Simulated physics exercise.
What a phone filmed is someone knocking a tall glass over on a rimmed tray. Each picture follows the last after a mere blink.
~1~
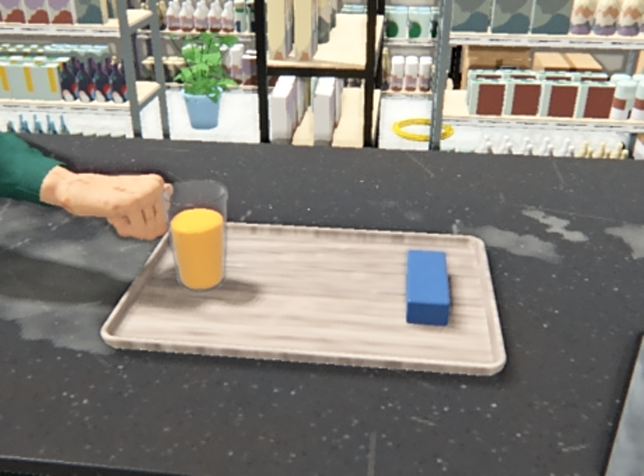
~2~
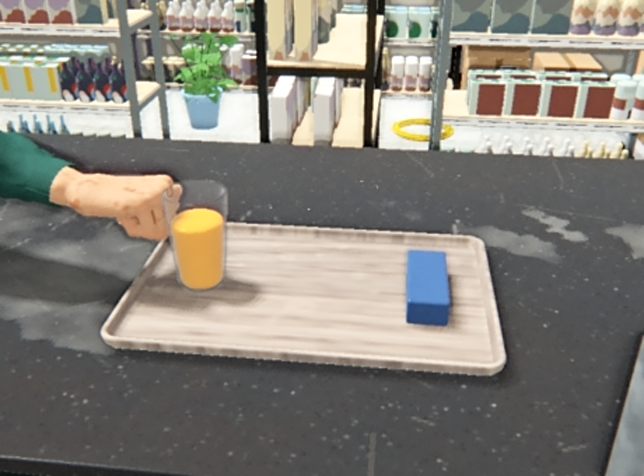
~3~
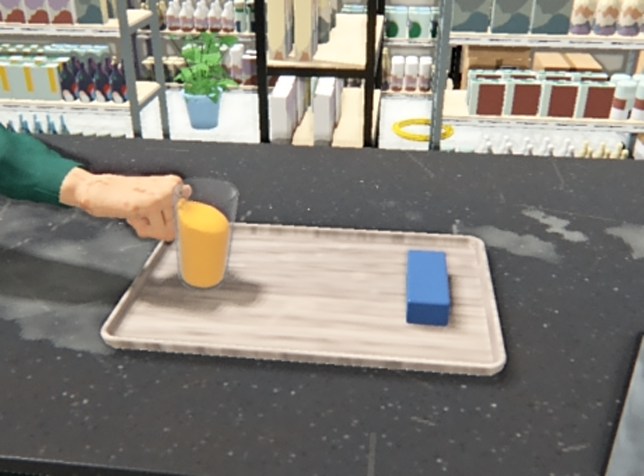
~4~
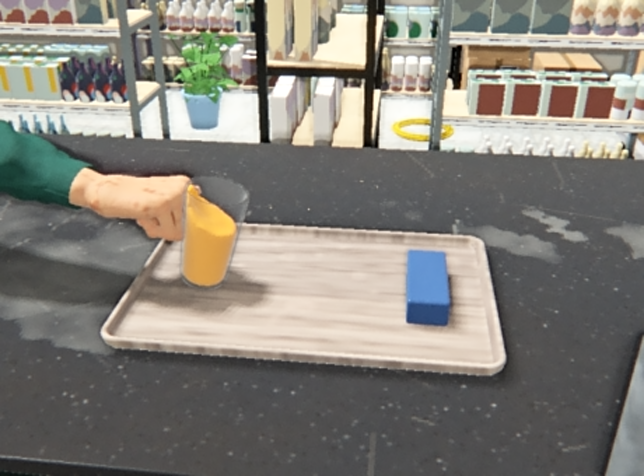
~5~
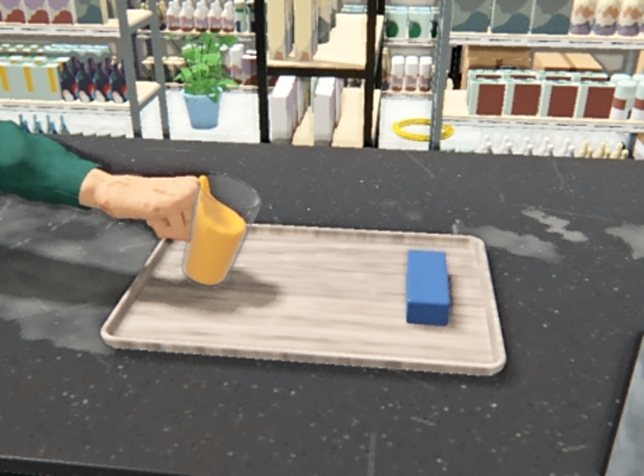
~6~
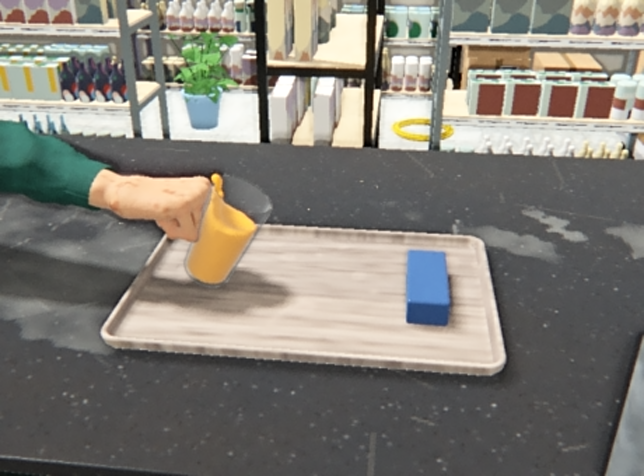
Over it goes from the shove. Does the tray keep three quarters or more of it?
Basically, the tray catches more than three quarters of it.
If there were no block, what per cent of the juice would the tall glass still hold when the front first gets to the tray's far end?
Around 50 percent.
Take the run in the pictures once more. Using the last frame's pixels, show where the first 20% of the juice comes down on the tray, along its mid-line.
It lands around (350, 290).
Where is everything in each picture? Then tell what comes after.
Tilt 0°; right rim (224, 195); surface from (173, 217) to (224, 220); the tray's far rim is at (491, 294); a block is fixed to the tray further along, in the first picture.
Tilt 0°; right rim (224, 195); surface from (174, 217) to (223, 219), in the second picture.
Tilt 6°; right rim (235, 197); surface from (179, 201) to (225, 221), in the third picture.
Tilt 13°; right rim (247, 200); surface from (190, 186) to (236, 227), in the fourth picture.
Tilt 20°; right rim (259, 204); surface from (197, 210) to (248, 226), in the fifth picture.
Tilt 26°; right rim (270, 210); surface from (203, 223) to (258, 226), in the sixth picture.
A moment on, the tall glass lies on its side and 99 per cent is in the glass, 0 on the tray and 1 above or beyond its rim.
Next, the tall glass lies on its side and 55 per cent is in the glass, 29 on the tray and 16 above or beyond its rim.
Then the tall glass lies on its side and 29 per cent is in the glass, 42 on the tray and 29 above or beyond its rim.
Later the tall glass lies on its side and 16 per cent is in the glass, 77 on the tray and 8 above or beyond its rim.
In the end 93 per cent is held by tray and glass, 7 is off the tray.
